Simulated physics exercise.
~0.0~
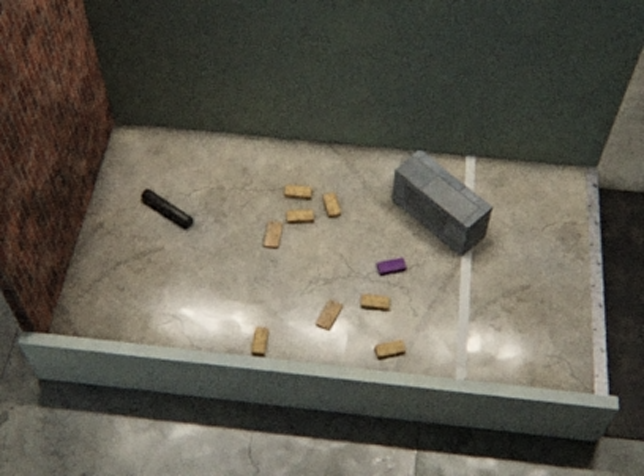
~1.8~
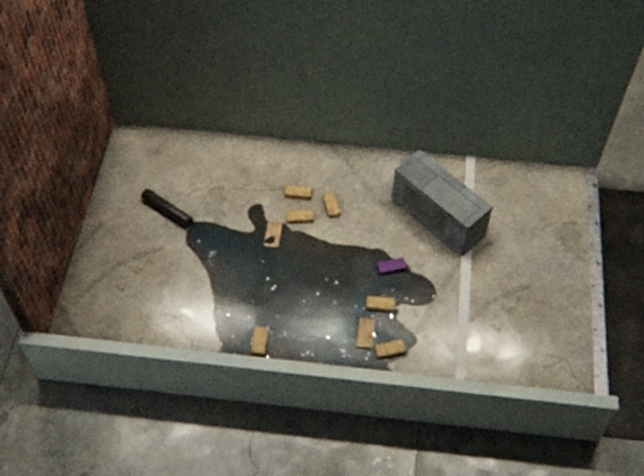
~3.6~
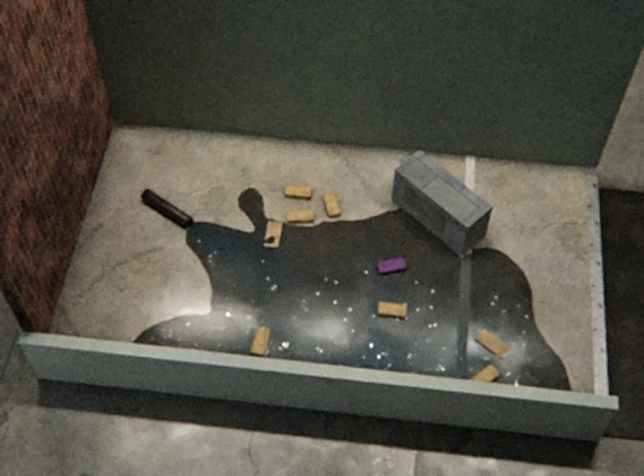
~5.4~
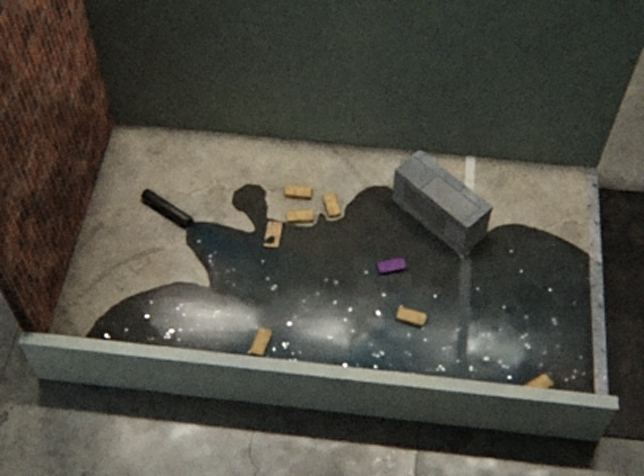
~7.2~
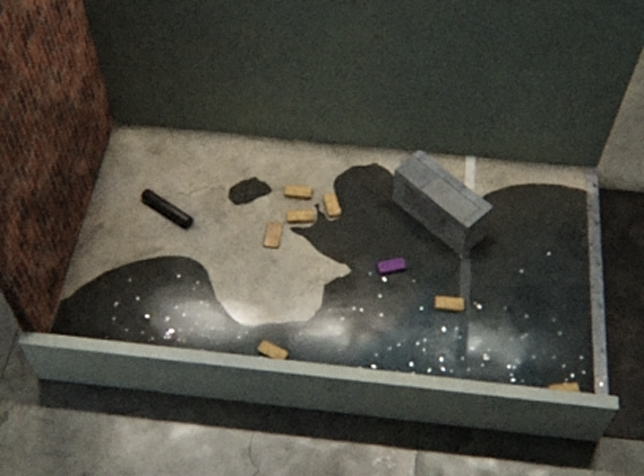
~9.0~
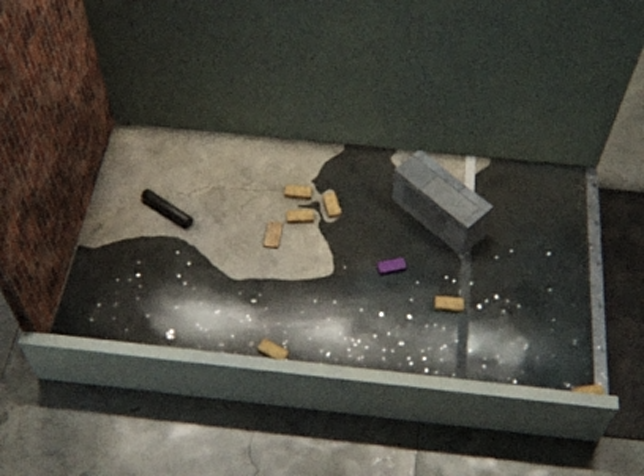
At first, several tan blocks and one purple block lie scattered on the dry floor of a walled bay, with a dark tube at left and a large grey block at right. Dark, glinting water spreads from the end of the tube toward the front wall. It runs right past the pale stripe, carrying two tan blocks over it while another drifts more slowly. The water then draws away from the tube and pools along the front and right. At the end, the purple block still sits in place, short of the stripe, with a tan block resting nearby.
